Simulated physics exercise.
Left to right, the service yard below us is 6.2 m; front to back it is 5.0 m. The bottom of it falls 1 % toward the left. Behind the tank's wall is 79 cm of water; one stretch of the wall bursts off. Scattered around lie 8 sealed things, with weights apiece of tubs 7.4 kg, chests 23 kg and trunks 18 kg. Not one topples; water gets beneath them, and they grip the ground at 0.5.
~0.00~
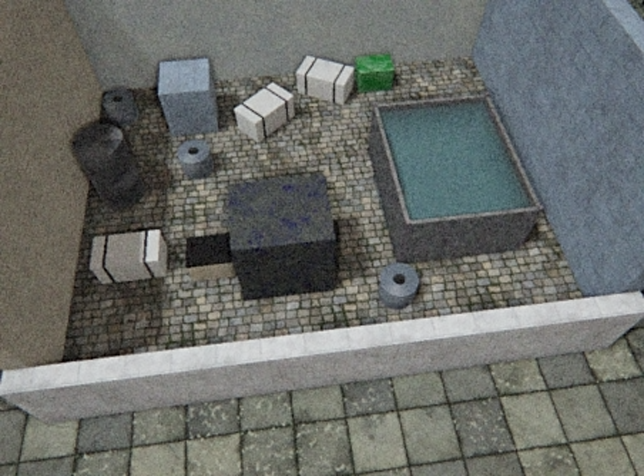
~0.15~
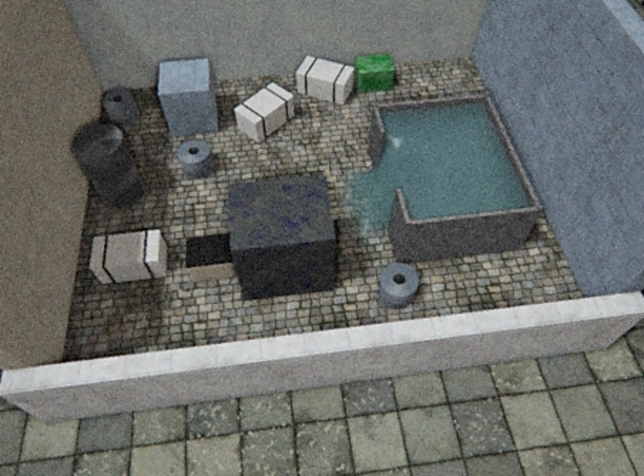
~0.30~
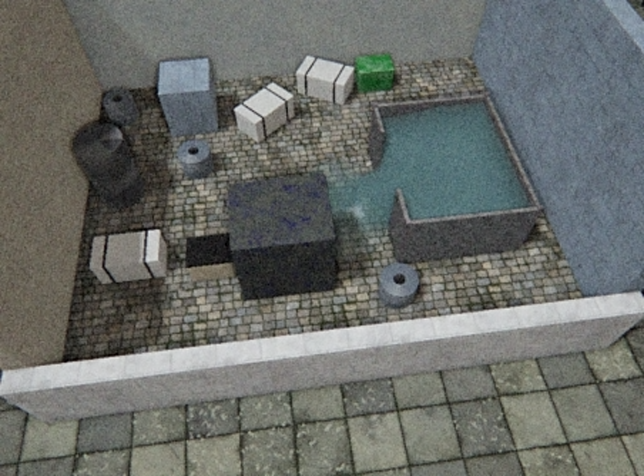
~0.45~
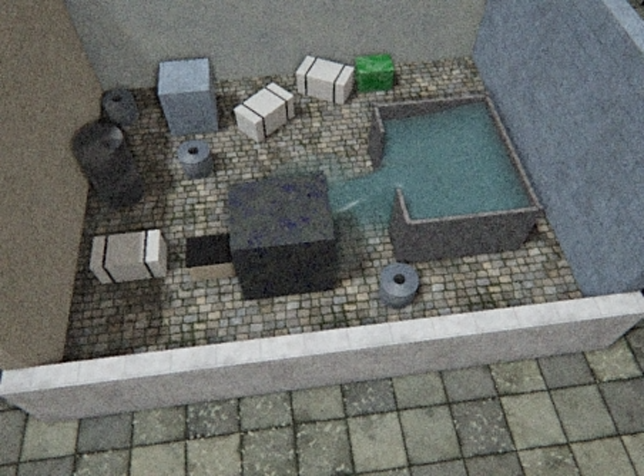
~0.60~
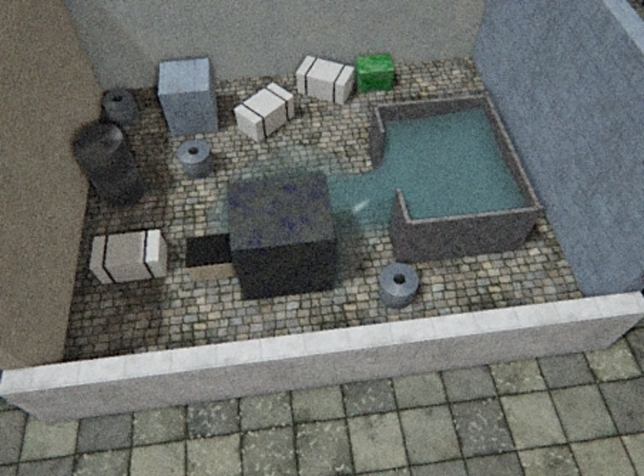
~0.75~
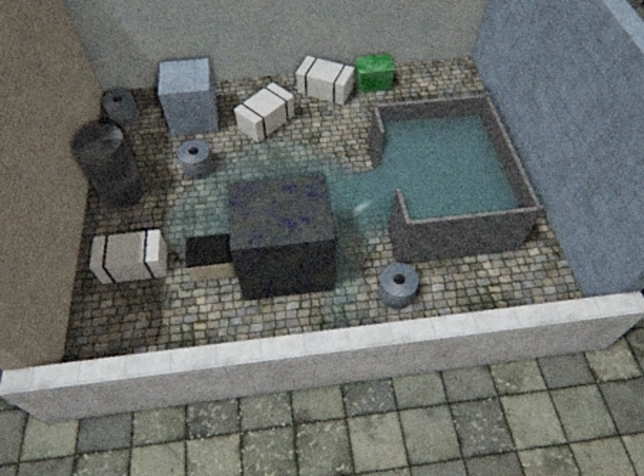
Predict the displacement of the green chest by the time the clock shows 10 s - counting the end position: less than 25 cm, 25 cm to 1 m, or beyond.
It keeps its spot.
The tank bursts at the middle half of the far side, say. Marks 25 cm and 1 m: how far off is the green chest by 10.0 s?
If that happened, the green chest winds up well away.
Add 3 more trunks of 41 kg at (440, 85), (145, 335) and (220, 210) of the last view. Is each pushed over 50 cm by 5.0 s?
First within, then beyond, then beyond.
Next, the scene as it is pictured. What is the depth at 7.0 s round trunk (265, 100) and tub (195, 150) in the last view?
First about 5 cm, second about 6 cm.
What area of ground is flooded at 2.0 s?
Wet: Near 18 m2.
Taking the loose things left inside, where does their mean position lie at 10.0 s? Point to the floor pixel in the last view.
About (324, 145).
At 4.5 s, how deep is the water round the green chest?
I'd put it at about 2 cm.
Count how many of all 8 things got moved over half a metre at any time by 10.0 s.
Tally: 7.
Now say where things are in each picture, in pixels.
The first frame shows the green chest at (375, 63), on the bottom; water covers 2.8 m2; 0 of 8 have shifted.
The second frame shows the green chest at (375, 63), on the bottom; water covers 3.5 m2; 0 of 8 have shifted.
The third frame shows the green chest at (375, 63), on the bottom; 4.4 m2 under water; 0 of 8 have shifted.
The fourth frame shows the green chest at (375, 63), on the bottom; 5.3 m2 under water; 0 of 8 have shifted.
The fifth frame shows the green chest at (375, 63) rests on the ground; 6.3 m2 under water; 0 of 8 have shifted.
The sixth frame shows the green chest at (375, 63) rests on the ground; 7.7 m2 under water; 0 of 8 have shifted.
After 2.0 s the green chest is near (375, 63), 0.0 m from its start, aground; 1 afloat.
After 4.5 s the green chest is near (377, 63), 0.0 m from its start, aground; 5 afloat.
After 7.0 s the green chest is near (377, 63), 0.0 m from its start, aground; 5 afloat.
After 10.0 s the green chest is near (377, 63), 0.0 m from its start, aground; 6 afloat.
